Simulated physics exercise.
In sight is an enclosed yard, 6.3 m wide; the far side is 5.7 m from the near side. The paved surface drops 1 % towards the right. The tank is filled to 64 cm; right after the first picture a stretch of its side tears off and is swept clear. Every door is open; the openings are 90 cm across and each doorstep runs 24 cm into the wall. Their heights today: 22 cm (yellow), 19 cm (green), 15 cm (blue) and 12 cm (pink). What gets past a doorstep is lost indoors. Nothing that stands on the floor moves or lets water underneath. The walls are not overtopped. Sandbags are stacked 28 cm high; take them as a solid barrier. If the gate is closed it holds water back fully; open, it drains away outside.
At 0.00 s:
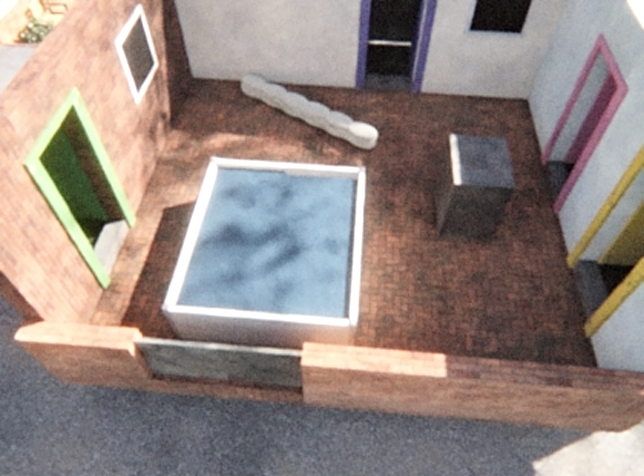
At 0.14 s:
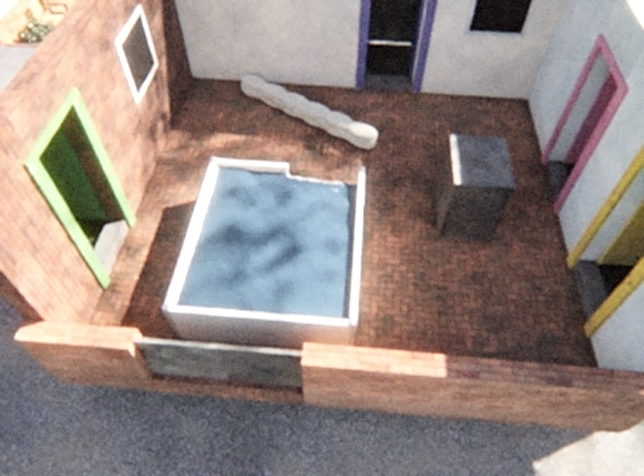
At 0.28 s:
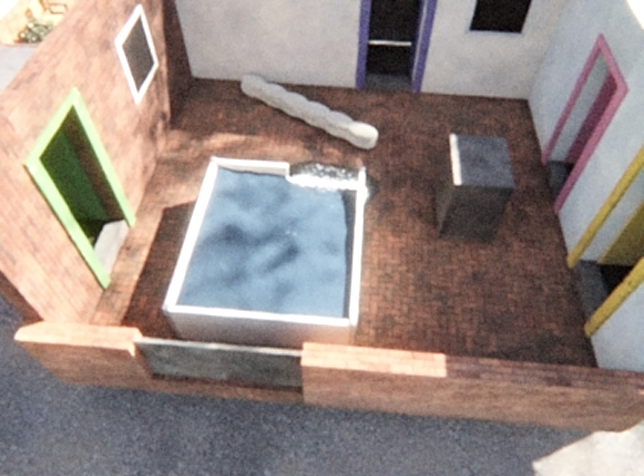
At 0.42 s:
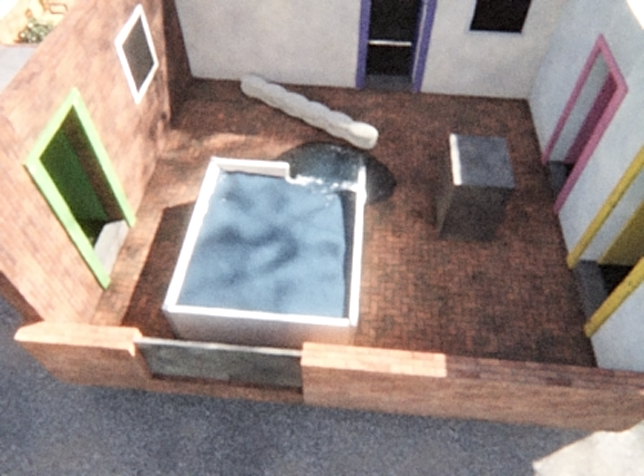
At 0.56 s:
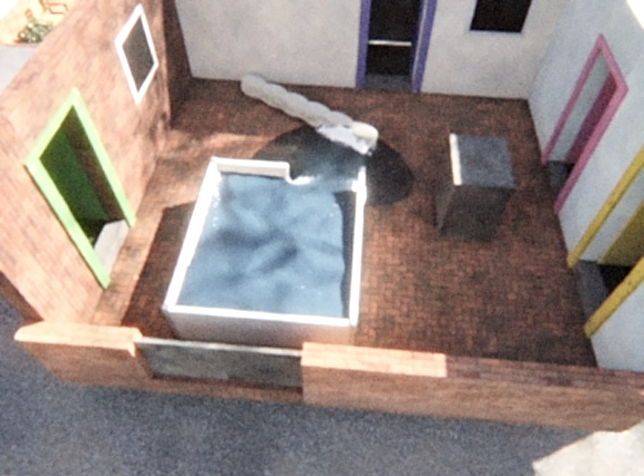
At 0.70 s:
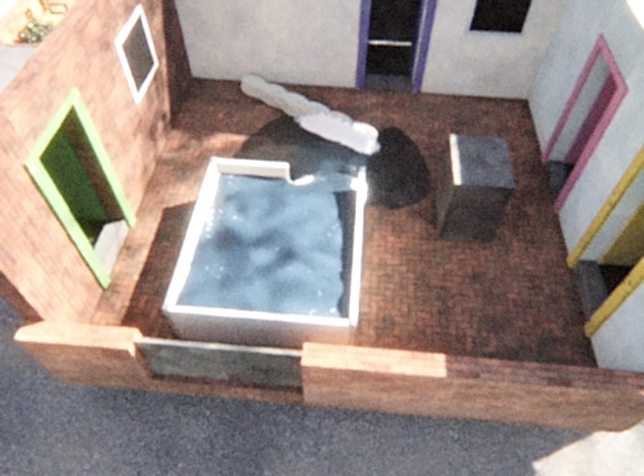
Water poured from a gap that opened in the far side of a square tank in a brick-paved yard, spreading a dark wet patch across the paving and around the pale sandbags behind it.
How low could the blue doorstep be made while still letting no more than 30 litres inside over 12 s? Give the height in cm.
About 7 cm.
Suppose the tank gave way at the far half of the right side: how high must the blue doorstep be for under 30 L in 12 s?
Some 16 cm.
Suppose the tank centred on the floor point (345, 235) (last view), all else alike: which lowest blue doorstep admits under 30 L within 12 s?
About 23 cm.
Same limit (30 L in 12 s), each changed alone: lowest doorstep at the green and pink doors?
Roughly 11.0 cm at green and 11.5 cm at pink.
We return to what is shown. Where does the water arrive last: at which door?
The yellow one.
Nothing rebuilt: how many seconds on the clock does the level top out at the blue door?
Near 5.0 s.
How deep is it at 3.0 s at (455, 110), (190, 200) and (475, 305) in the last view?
Roughly 6, 0 and 0 cm, in turn.
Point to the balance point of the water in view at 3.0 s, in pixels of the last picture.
Near (304, 197).
After 1.4 s water covers 25 % of the floor, deepest (44 cm) near (359, 150); it has not reached the blue door.
After 3.0 s water covers 45 % of the floor, deepest (34 cm) near (192, 80); 9 cm at the blue door, 0 litres in over its 15 cm doorstep.
After 12.0 s water covers 95 % of the floor, deepest (14 cm) near (577, 399); 12 cm at the blue door, 0 litres in over its 15 cm doorstep.
At the blue door as built, the water arrived by 1.9 s and peaked near 14 cm at 5.2 s.
With a doorstep of 6 cm, 53 litres would have come in within the 12 s; with 8 cm, 19 litres. So under 30 litres takes about 7 cm.
